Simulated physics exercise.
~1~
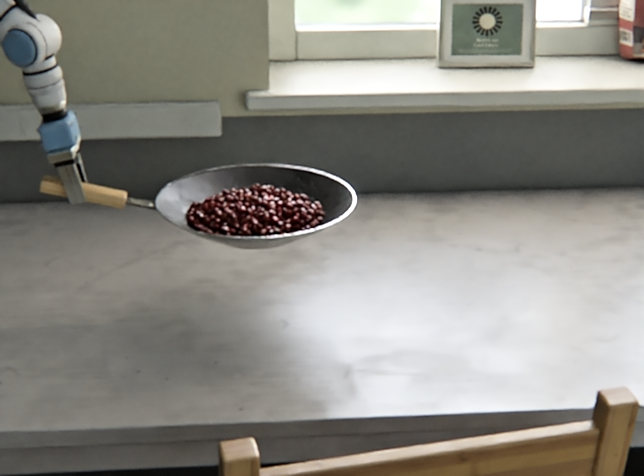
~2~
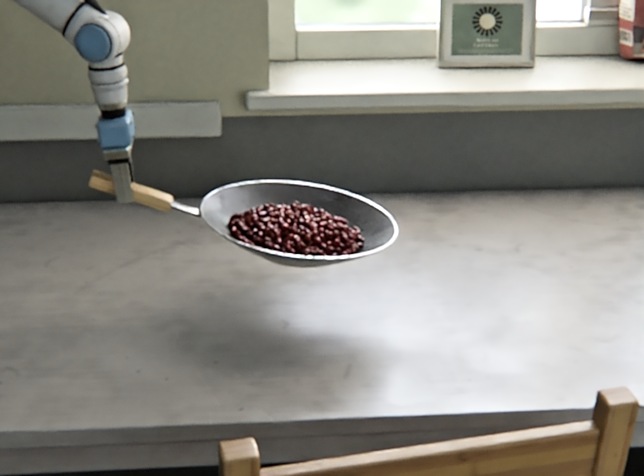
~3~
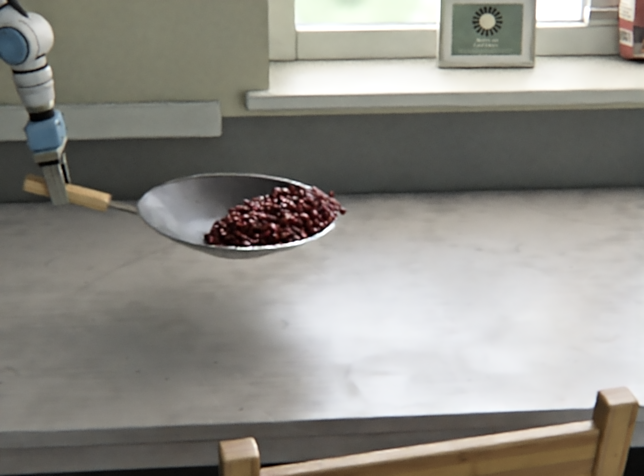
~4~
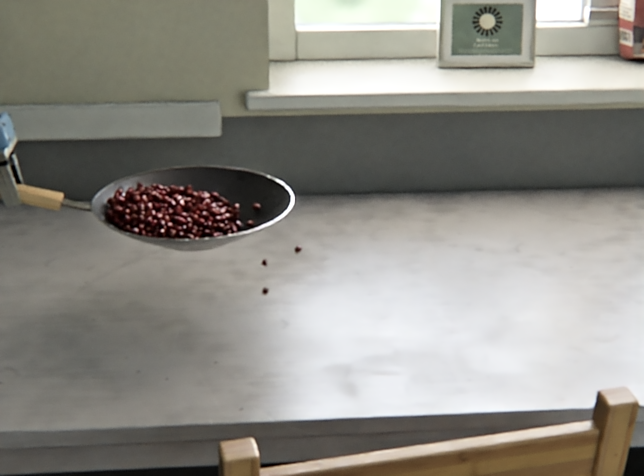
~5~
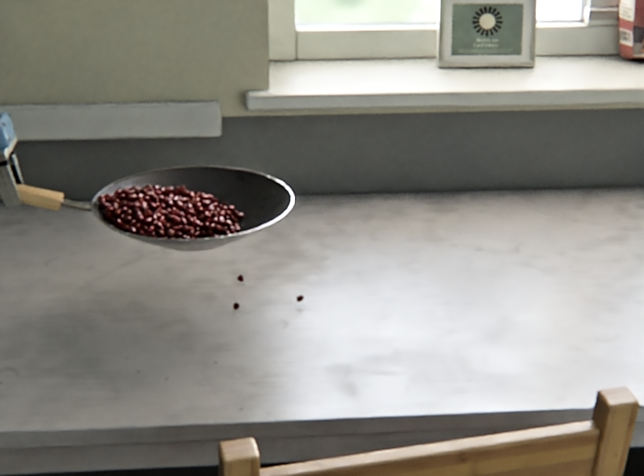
A robot arm with blue joints holds a grey wok of dark red beans by its wooden handle above a pale, marbled counter, seen from slightly above. Behind are a windowsill with a framed green picture and part of a red item, and a wooden chair back stands in front. The arm carries the level wok right and slightly down, then draws it back left as the beans heap against the far rim. Moving farther left, the beans slide toward the handle and three drop away. The wok stops at the left, still full, with three stray beans below it over the counter.
